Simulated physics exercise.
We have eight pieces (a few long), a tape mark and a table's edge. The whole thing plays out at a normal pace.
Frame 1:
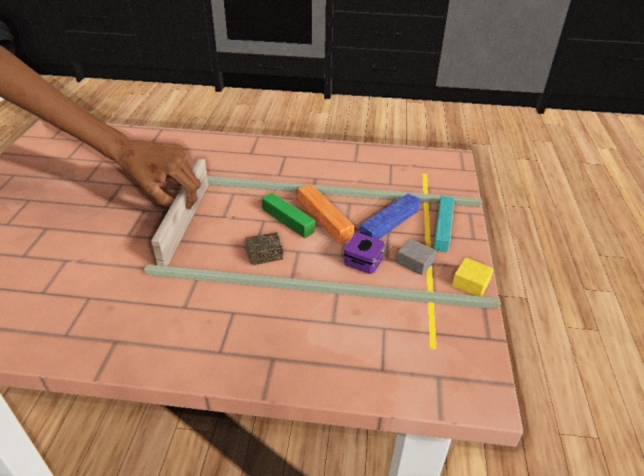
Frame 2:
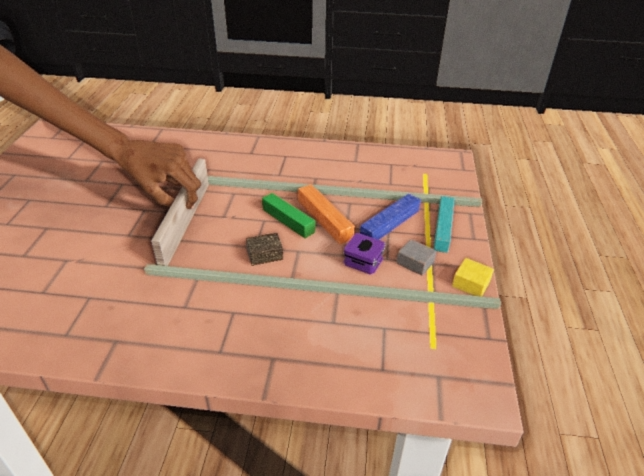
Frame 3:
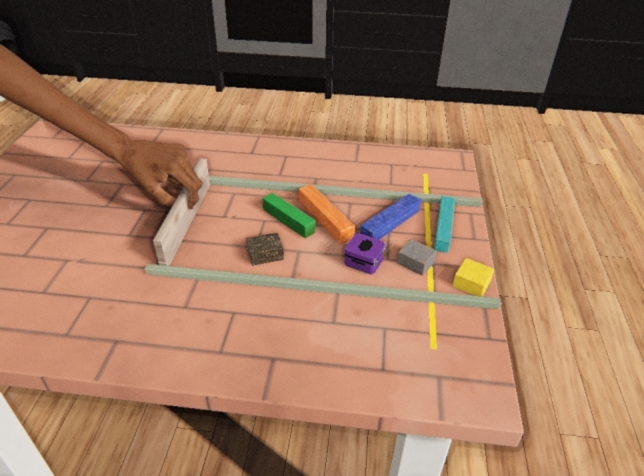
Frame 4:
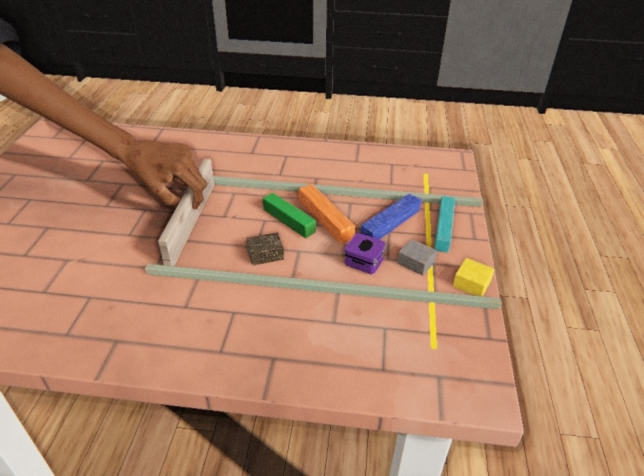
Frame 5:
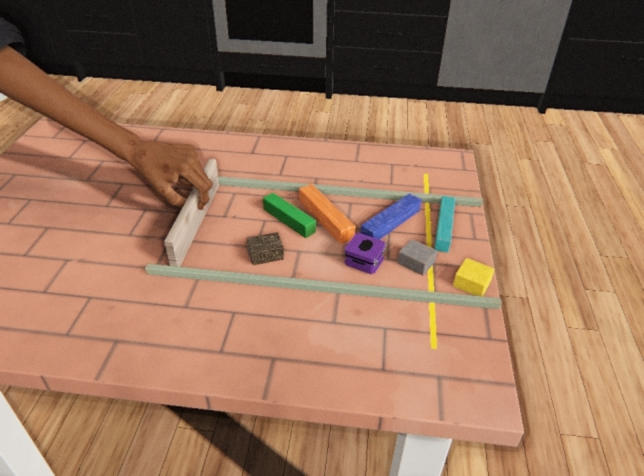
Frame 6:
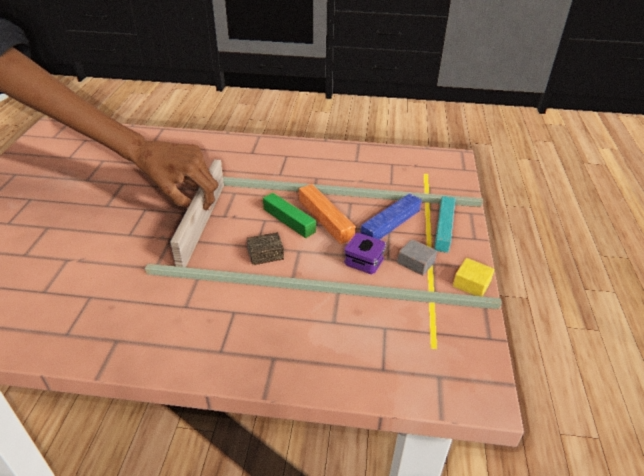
A hand slides a pale board slightly right toward colourful blocks that stay still.
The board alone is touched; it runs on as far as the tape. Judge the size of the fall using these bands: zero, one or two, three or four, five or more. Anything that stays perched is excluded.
I expect only one or a pair of them will drop off.
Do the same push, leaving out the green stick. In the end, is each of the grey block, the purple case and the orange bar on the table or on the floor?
Grey block: Is gone; purple case: Is still there; orange bar: Is still there.
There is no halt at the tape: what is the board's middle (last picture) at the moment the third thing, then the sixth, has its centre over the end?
First roughly (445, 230), later roughly (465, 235).
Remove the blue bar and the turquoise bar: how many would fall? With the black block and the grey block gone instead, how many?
The count is 1 in one try and 0 in the other, in that order.
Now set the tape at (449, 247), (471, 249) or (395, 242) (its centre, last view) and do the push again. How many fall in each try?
Going through each try, you'd get 4, 6 and 0.
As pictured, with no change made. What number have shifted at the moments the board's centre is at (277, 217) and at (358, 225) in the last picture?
It comes to 2 for the first spot, 6 for the other.
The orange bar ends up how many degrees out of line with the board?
It works out to near 0°.
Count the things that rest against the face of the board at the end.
That comes to 2.
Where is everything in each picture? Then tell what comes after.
Yellow block (473, 277); turquoise bar (444, 223); grey block (416, 257); board (183, 210); tape (428, 245), in the first frame.
Turquoise bar (444, 223); purple case (364, 254), in the second frame.
Grey block (417, 257); green stick (288, 215), in the third frame.
Yellow block (473, 278); orange bar (326, 213), in the fourth frame.
Turquoise bar (445, 223); blue bar (392, 218), in the fifth frame.
Yellow block (474, 278); turquoise bar (445, 223); grey block (417, 257); board (200, 211); tape (429, 245), in the sixth frame.
Soon after, none off yet; yellow block at rest near (474, 278); turquoise bar at rest near (445, 223); grey block at rest near (417, 257).
Then, none off yet; yellow block at rest near (479, 279); turquoise bar moving near (449, 224); grey block moved well along near (473, 256).
At rest, the number that fall off is one or two; fallen, grey block.
